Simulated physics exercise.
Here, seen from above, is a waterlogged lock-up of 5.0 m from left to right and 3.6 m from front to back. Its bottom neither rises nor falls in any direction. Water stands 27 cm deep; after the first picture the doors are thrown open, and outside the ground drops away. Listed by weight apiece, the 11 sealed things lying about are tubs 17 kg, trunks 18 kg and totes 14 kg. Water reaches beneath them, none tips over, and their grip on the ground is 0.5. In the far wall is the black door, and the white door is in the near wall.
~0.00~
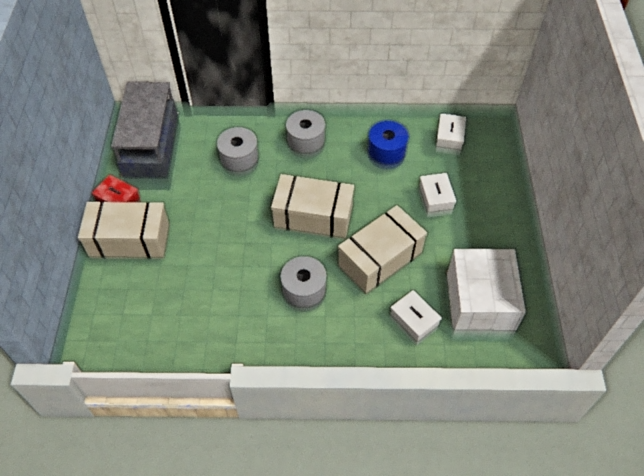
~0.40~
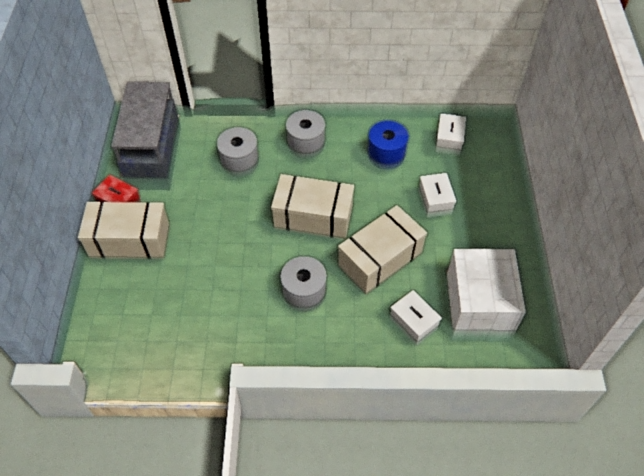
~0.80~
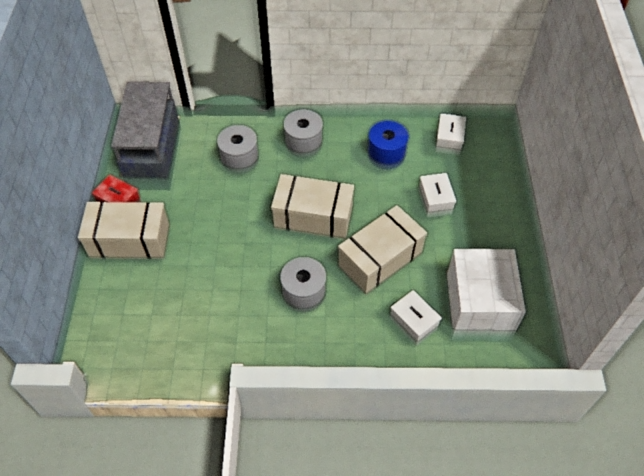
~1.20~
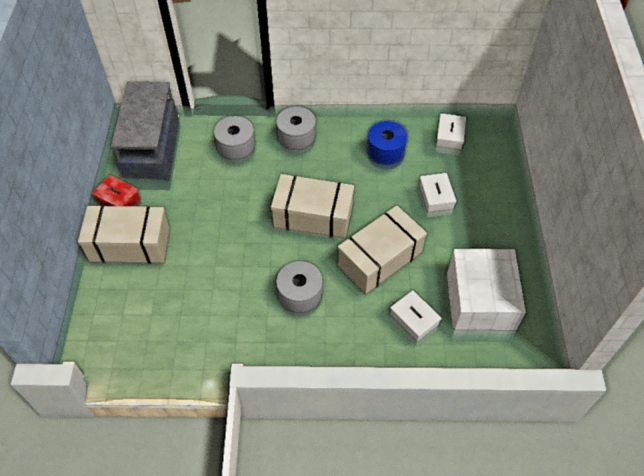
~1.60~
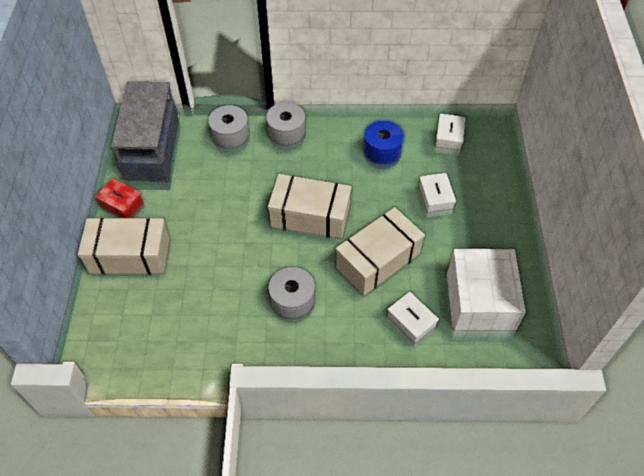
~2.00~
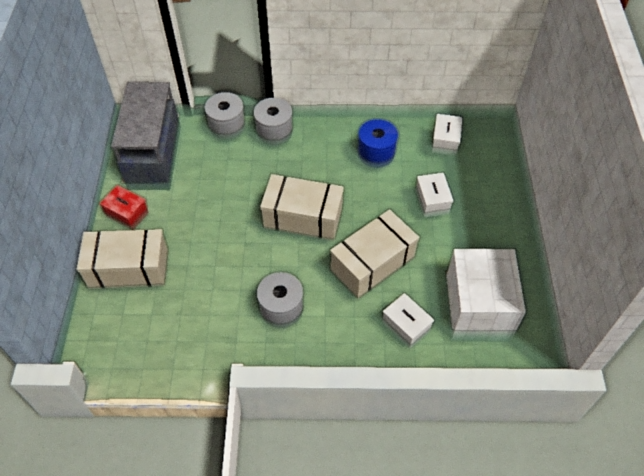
The doors in the far and near walls opened onto the flooded room, then the grey tubs drifted left, and the red tote, blue tub and some tan trunks slowly shifted a little too.
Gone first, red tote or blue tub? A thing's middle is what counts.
The blue one goes first.
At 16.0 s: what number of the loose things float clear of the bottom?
My tally comes to 0.
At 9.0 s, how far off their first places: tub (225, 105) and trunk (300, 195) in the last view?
Gone out; 140 cm.
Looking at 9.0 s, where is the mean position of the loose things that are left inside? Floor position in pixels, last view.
Close to (239, 269).
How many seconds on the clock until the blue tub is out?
At roughly 7.5 seconds.
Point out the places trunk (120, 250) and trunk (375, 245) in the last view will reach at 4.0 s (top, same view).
They end up about (99, 285) and (313, 254) in the last view.
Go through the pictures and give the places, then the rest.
The first frame shows the red tote at (115, 191), afloat; the blue tub at (389, 135) floats; 27 cm deep round most things; 0 of 11 have shifted.
The second frame shows the red tote at (115, 191), afloat; the blue tub at (389, 135) floats; about 4330 L in view; 0 of 11 have shifted.
The third frame shows the red tote at (115, 191) floats; the blue tub at (389, 135), afloat; 27 cm deep round most things; 1 of 11 have shifted.
The fourth frame shows the red tote at (115, 191), afloat; the blue tub at (388, 135), afloat; about 4050 L in view; 3 of 11 have shifted.
The fifth frame shows the red tote at (118, 195) floats, 3 cm from its start; the blue tub at (384, 135) floats, 5 cm from its start; about 3900 L in view; 5 of 11 have shifted.
The sixth frame shows the red tote at (122, 201) floats, 10 cm from its start; the blue tub at (378, 134) floats, 12 cm from its start; about 3750 L in view; 9 of 11 have shifted.
After 4.0 s the red tote is near (109, 213), 0.3 m from its start, afloat; the blue tub is near (321, 136), 0.8 m from its start, afloat; 2 of 11 are out; 9 afloat.
After 9.0 s the red tote is near (101, 274), 1.0 m from its start, afloat; the blue tub has gone out (at 7.6 s); 5 of 11 are out; 5 afloat.
After 16.0 s the red tote is near (93, 293), 1.2 m from its start, aground; the blue tub has gone out (at 7.6 s); 6 of 11 are out; 0 afloat.
After 20.0 s the red tote is near (93, 293), 1.2 m from its start, aground; the blue tub has gone out (at 7.6 s); 7 of 11 are out; 0 afloat.
